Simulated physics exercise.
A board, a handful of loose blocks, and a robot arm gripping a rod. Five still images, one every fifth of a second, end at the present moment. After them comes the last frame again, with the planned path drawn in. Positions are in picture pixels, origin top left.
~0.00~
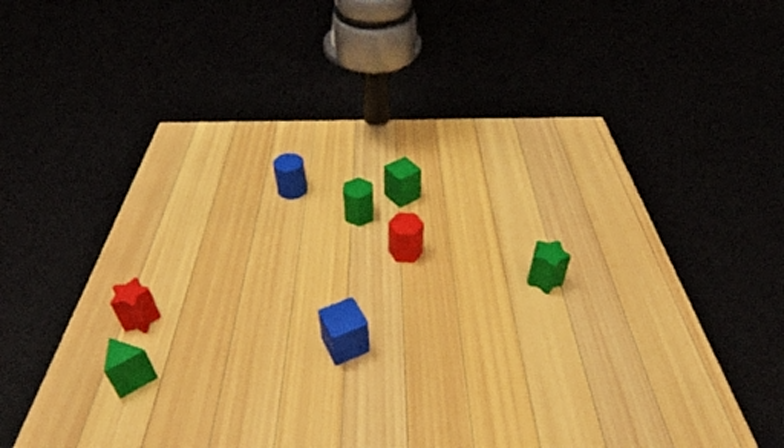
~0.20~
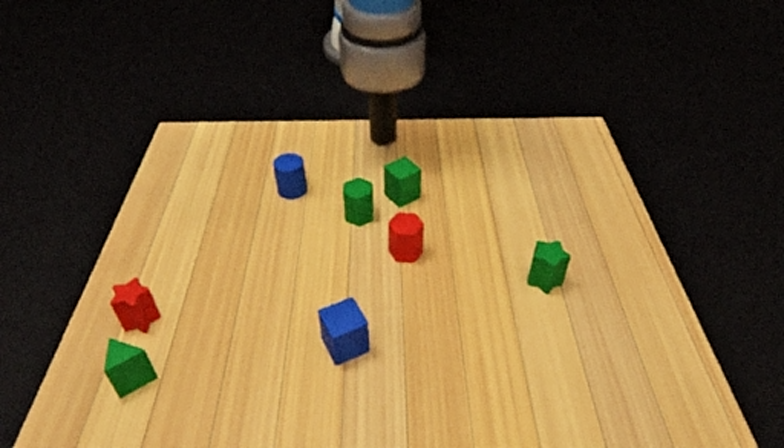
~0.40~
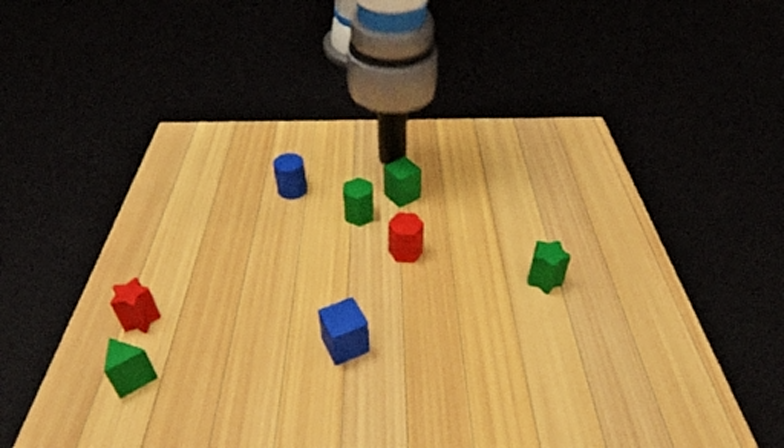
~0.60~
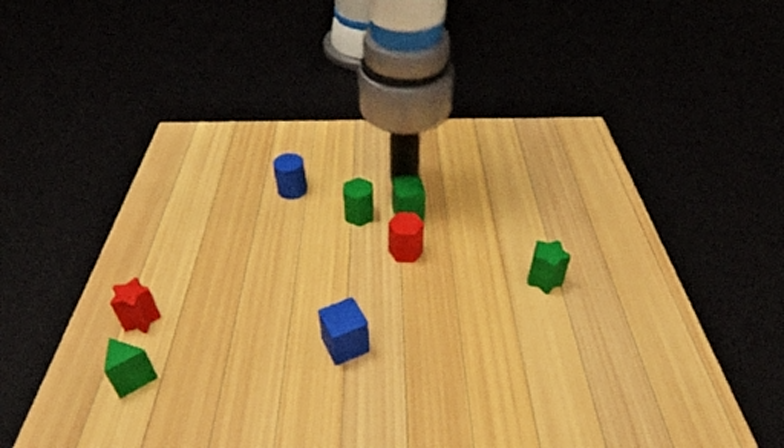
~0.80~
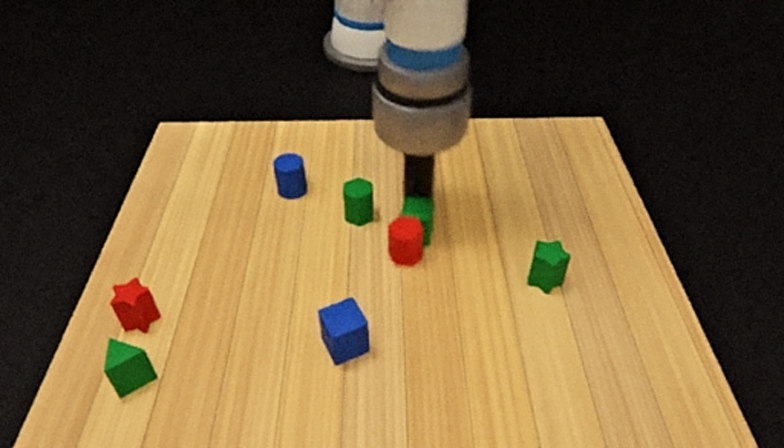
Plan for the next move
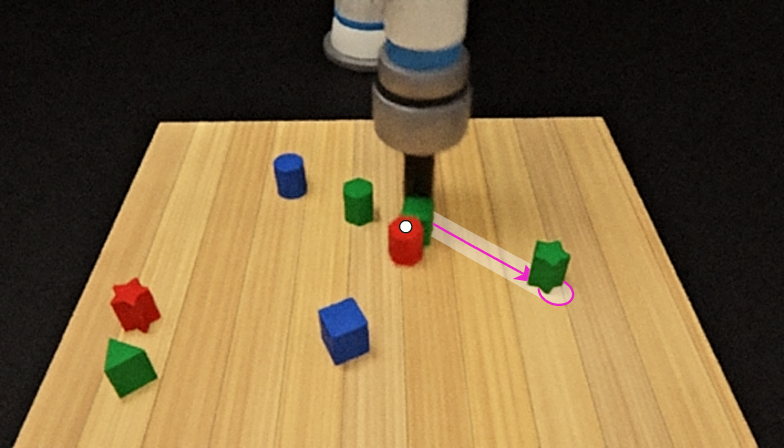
A robot arm holding a dark rod reaches in from the far edge of a pale wooden table, seen from above at a steady angle against black. Green, red and blue blocks lie scattered across it, with stars at left and right. The rod moves nearer and slightly right, pushing the green cube beside the red hexagonal block, while the others stay still.
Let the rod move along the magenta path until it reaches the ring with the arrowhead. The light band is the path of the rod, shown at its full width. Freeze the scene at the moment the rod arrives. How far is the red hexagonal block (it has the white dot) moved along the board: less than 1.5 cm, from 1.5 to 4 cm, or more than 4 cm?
It falls in the under 1.5 cm band.
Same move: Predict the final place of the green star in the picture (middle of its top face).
At (597, 272).
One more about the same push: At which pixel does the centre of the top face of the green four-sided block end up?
Somewhere near (430, 219).
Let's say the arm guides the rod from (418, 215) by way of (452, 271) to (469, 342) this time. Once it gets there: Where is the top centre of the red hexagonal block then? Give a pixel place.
It sits at (394, 261).
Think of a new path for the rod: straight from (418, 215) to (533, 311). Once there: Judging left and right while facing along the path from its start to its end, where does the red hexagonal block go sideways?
The red hexagonal block is shifted sideways to the right, facing along the path from start to end.
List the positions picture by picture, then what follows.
In the first frame, rod's lower end at (377, 119); green hexagonal block at (358, 187); red hexagonal block at (406, 223); green four-sided block at (403, 167); green star at (551, 251).
In the second frame, rod at (384, 139); blocks still.
In the third frame, rod at (392, 158); blocks still.
In the fourth frame, rod at (404, 178); green four-sided block at (409, 185).
In the fifth frame, rod at (418, 198); green hexagonal block at (358, 187); red hexagonal block at (406, 227); green four-sided block at (418, 207); green star at (551, 251).
Drawn move, in a line from (418, 215) to (556, 292); the dot is on the red hexagonal block.
On the path given first. One third of the way, rod at (462, 222); red hexagonal block at (405, 233), turned 30° clockwise; green four-sided block at (430, 219), turned 35° clockwise.
Two thirds of the way, rod at (510, 247); red hexagonal block at (405, 233), turned 30° clockwise; green four-sided block at (430, 219), turned 35° clockwise.
At the end, rod at (561, 274); green hexagonal block still; red hexagonal block at (405, 233), turned 30° clockwise; green four-sided block at (430, 219), turned 35° clockwise; green star at (597, 272).
